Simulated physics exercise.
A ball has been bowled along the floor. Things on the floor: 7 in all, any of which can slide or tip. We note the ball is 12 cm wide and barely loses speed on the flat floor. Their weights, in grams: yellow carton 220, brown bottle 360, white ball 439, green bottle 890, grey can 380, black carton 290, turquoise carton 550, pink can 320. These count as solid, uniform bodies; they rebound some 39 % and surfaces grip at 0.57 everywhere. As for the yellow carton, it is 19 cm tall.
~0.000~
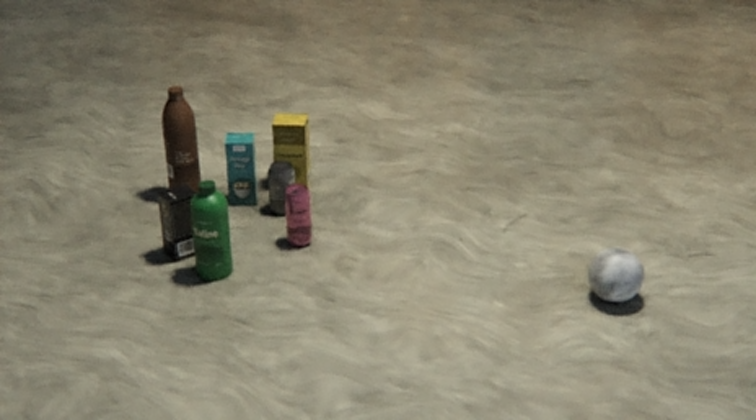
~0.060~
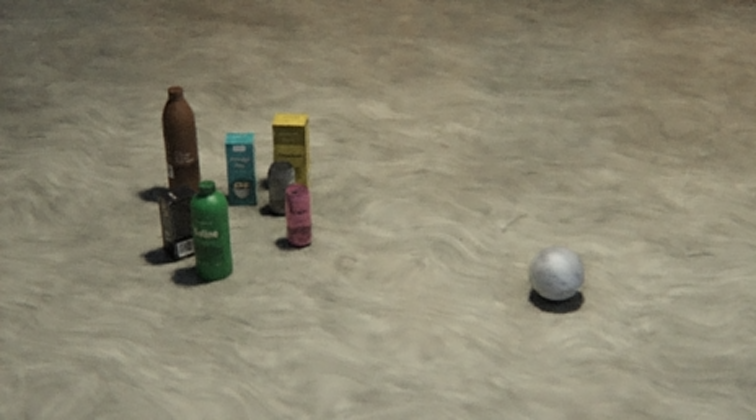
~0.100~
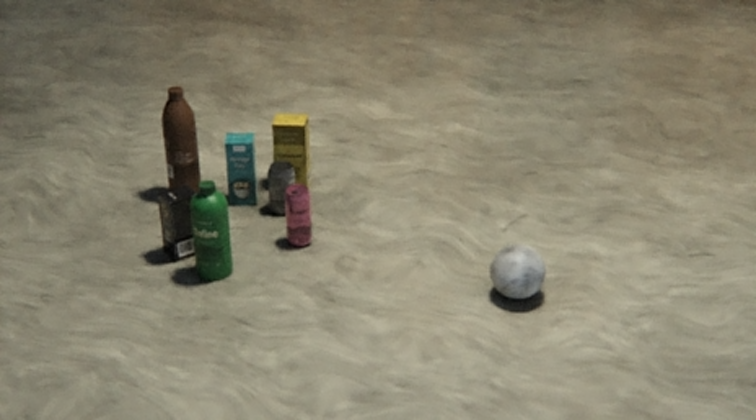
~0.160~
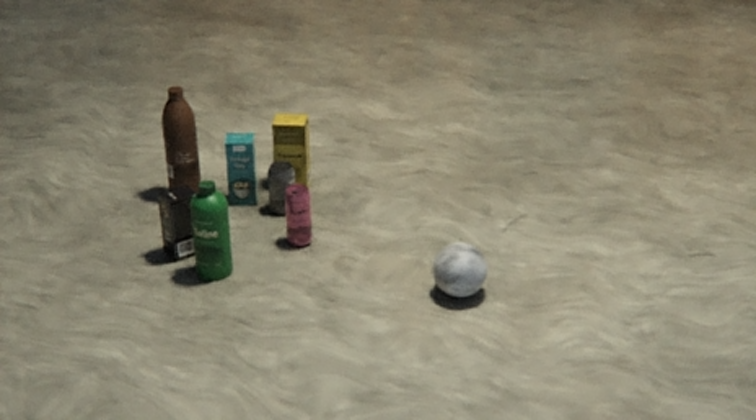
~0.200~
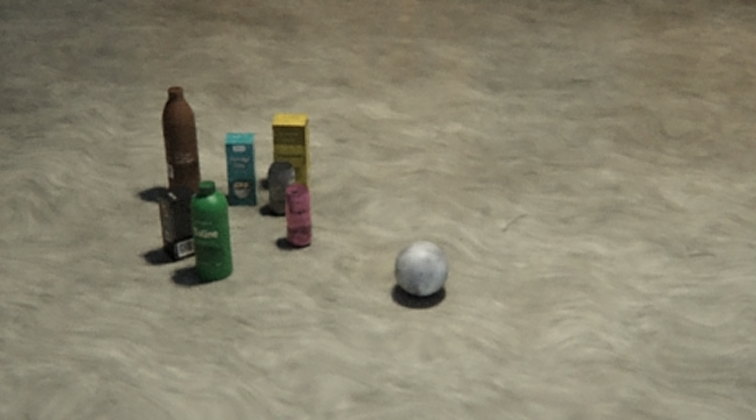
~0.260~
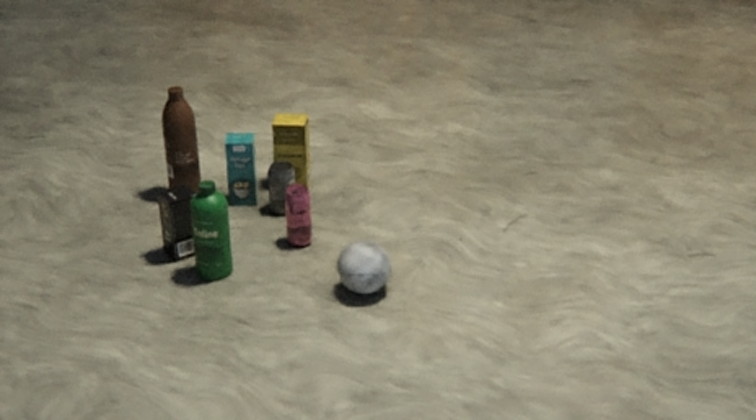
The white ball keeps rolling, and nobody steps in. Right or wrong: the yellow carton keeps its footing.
Right.
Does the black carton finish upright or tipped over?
Well, the black carton tumbles down.
After 0.66 s, ball has run 97 cm; white ball near (153, 314); black carton leaning 27°; green bottle leaning 14°.
After 1.16 s, ball has run 137 cm; black carton on its side; green bottle leaning 6°.
After 1.66 s, ball has run 181 cm; black carton on its side; green bottle slid 3 cm.
After 2.36 s, ball has run 242 cm; black carton on its side; green bottle slid 3 cm.
By the end (2.7 s), tipped over on the floor, black carton; the other 6 in place, give or take 8 cm. Seen from the same camera at the end, yellow carton near (292, 153).
